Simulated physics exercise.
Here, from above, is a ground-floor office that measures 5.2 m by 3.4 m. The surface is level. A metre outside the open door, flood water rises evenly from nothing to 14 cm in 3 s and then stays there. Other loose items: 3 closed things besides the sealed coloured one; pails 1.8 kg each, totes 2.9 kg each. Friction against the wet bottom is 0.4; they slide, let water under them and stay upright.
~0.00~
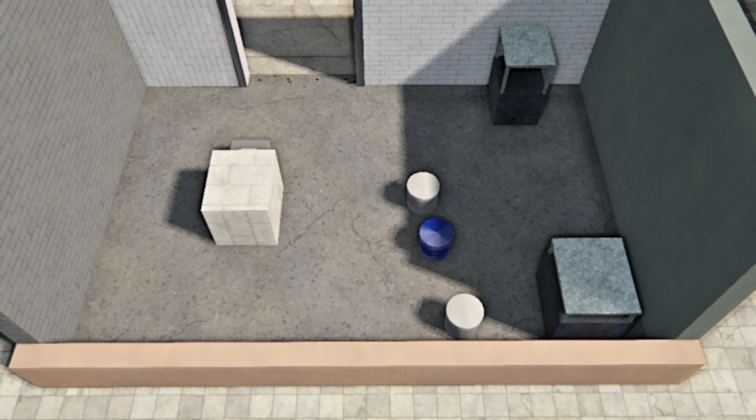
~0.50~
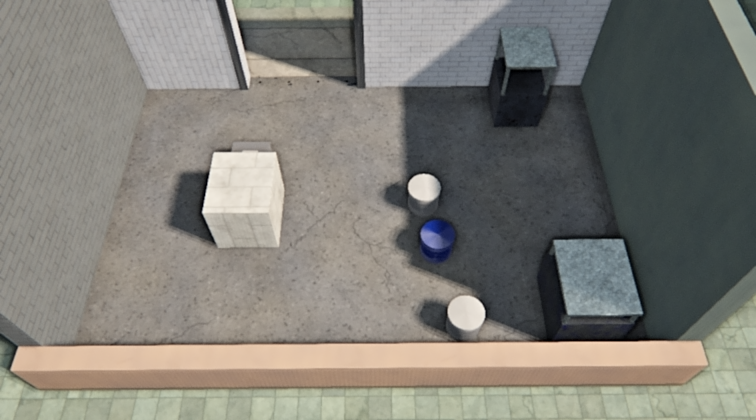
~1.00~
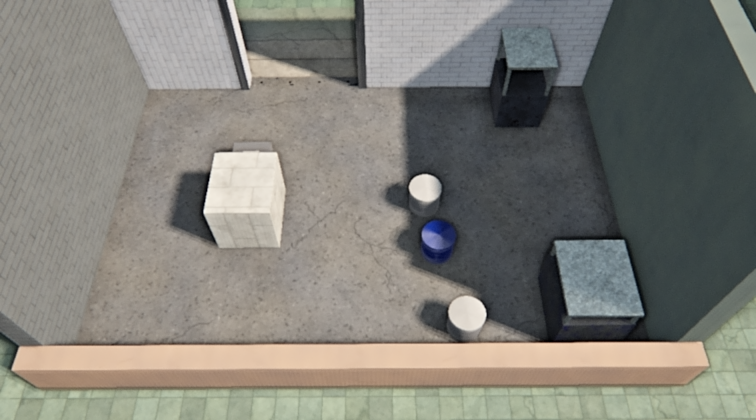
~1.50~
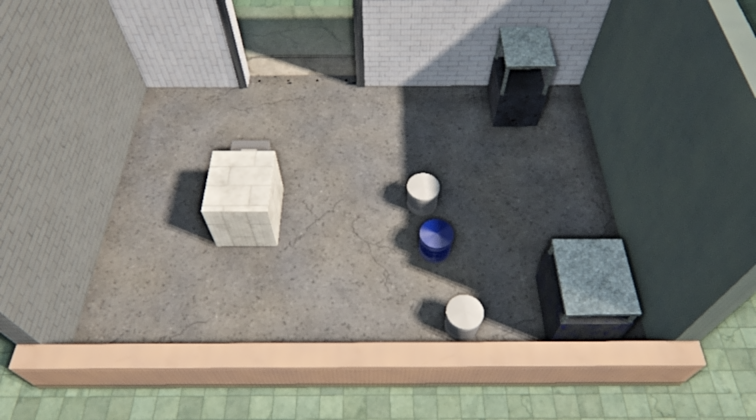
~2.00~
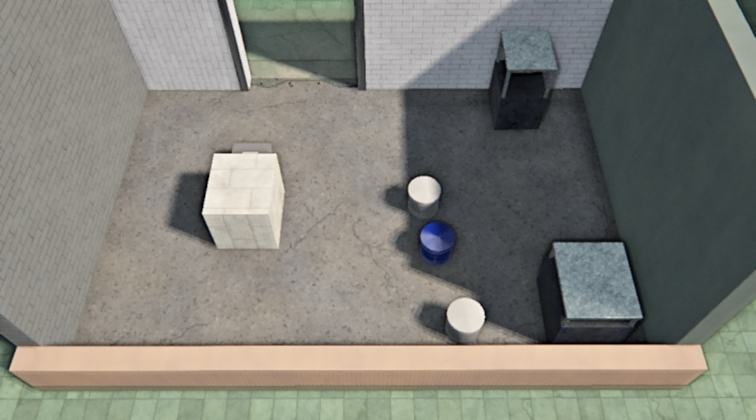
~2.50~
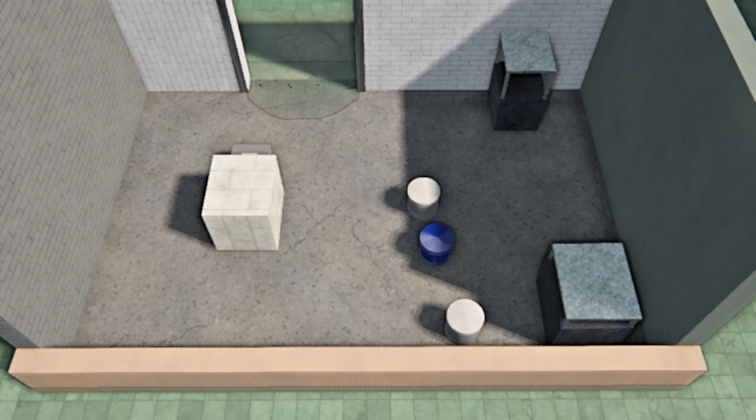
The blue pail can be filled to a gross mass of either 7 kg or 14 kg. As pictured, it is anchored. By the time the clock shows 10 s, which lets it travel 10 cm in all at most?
The modest one is fine.
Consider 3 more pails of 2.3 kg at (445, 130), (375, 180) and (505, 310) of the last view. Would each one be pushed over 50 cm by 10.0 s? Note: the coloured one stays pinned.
Result, in turn - falls shy; exceeds it; exceeds it.
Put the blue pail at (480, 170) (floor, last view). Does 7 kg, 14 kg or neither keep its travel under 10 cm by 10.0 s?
The smaller is enough.
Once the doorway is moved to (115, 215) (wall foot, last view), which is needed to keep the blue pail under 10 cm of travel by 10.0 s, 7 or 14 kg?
Under that setup, the light option succeeds.
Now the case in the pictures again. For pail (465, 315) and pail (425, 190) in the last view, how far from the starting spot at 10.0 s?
Respectively 50 and 200 centimetres.
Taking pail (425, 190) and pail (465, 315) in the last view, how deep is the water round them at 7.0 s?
First roughly 1 cm, second roughly 4 cm.
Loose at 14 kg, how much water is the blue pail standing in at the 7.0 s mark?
About 3 cm.
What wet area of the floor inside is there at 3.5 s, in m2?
Some 2.0 m2 of it.
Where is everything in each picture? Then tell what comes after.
In the first frame, the blue pail at (437, 232) rests on the ground; 0.0 m2 under water; 0 of 4 have shifted.
In the second frame, the blue pail at (438, 234) rests on the ground; 0.0 m2 under water; 0 of 4 have shifted.
In the third frame, the blue pail at (439, 235) rests on the ground; 0.0 m2 under water; 0 of 4 have shifted.
In the fourth frame, the blue pail at (437, 234), on the bottom; 0.0 m2 under water; 0 of 4 have shifted.
In the fifth frame, the blue pail at (438, 237), on the bottom; water covers 0.0 m2; 0 of 4 have shifted.
In the sixth frame, the blue pail at (437, 238), on the bottom; water covers 0.4 m2; 0 of 4 have shifted.
After 3.5 s the blue pail would be 0 cm from its start with 7 kg and 0 cm from its start with 14 kg; 0 cm of water round it then.
After 4.5 s the blue pail would be 0 cm from its start with 7 kg and 0 cm from its start with 14 kg; 0 cm of water round it then.
After 7.0 s the blue pail would be 0 cm from its start with 7 kg and 0 cm from its start with 14 kg; 3 cm of water round it then.
After 10.0 s the blue pail would be 0 cm from its start with 7 kg and 0 cm from its start with 14 kg; 5 cm of water round it then.
